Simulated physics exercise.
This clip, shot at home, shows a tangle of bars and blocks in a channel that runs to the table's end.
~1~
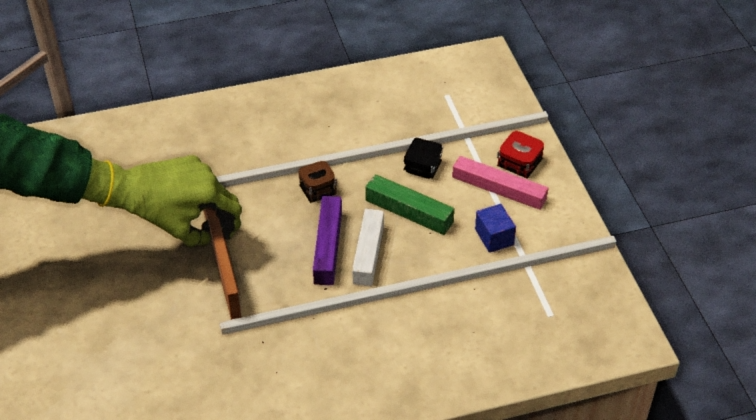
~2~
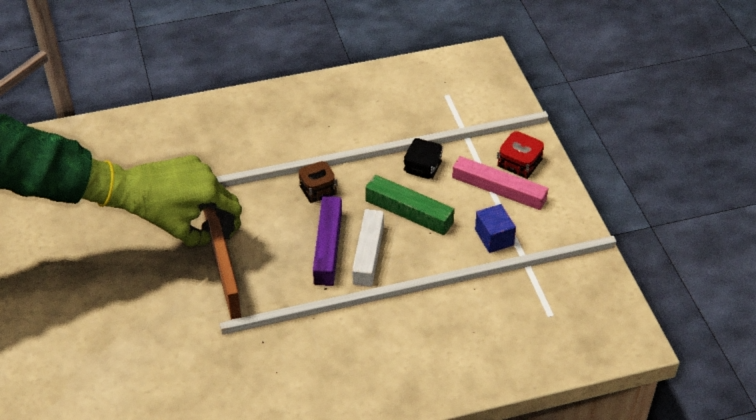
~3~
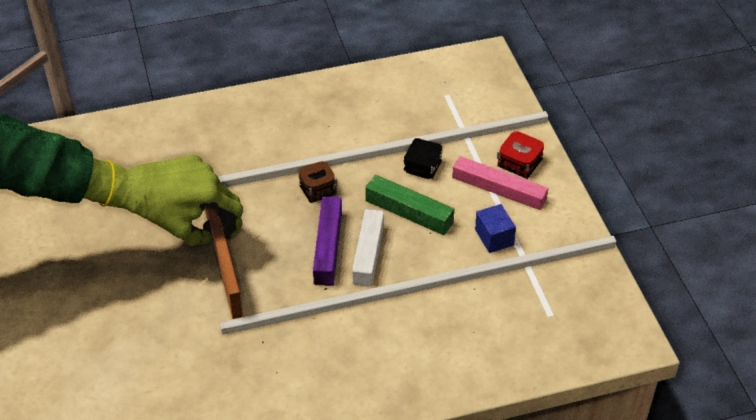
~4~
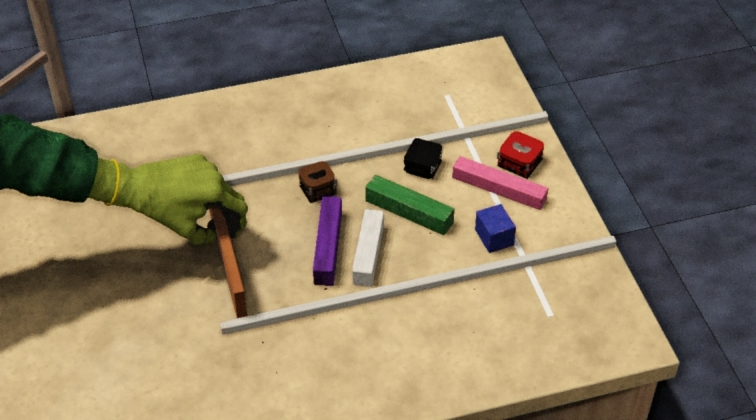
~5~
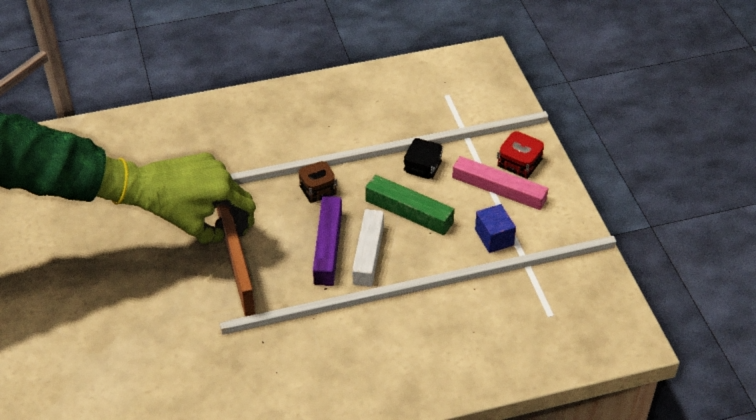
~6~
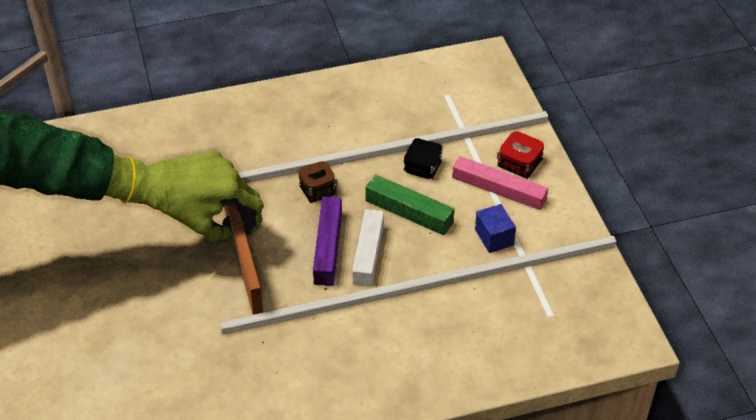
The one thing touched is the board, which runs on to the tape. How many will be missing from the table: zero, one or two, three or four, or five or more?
Falls: Zero.
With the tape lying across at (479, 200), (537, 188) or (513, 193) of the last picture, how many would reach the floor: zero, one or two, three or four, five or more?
Try 1 - no fall at all; try 2 - three to four; try 3 - one to two.
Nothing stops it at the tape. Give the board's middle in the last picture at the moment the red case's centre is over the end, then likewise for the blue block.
Around (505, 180) first and around (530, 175) second.
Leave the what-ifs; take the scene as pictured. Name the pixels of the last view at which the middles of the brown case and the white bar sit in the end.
You'll see the brown case at (485, 138), with the white bar at (537, 215).
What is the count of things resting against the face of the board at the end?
Tally at the end: 2.
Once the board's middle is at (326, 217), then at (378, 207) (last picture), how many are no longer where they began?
At the first spot 3, then 4.
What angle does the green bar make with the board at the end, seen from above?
Misalignment: Close to 30°.
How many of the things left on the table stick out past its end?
Number: 2.
Soon after, none off yet; red case at rest near (521, 155); pink bar at rest near (500, 183); blue block at rest near (495, 228).
At rest, the number that fall off is zero.
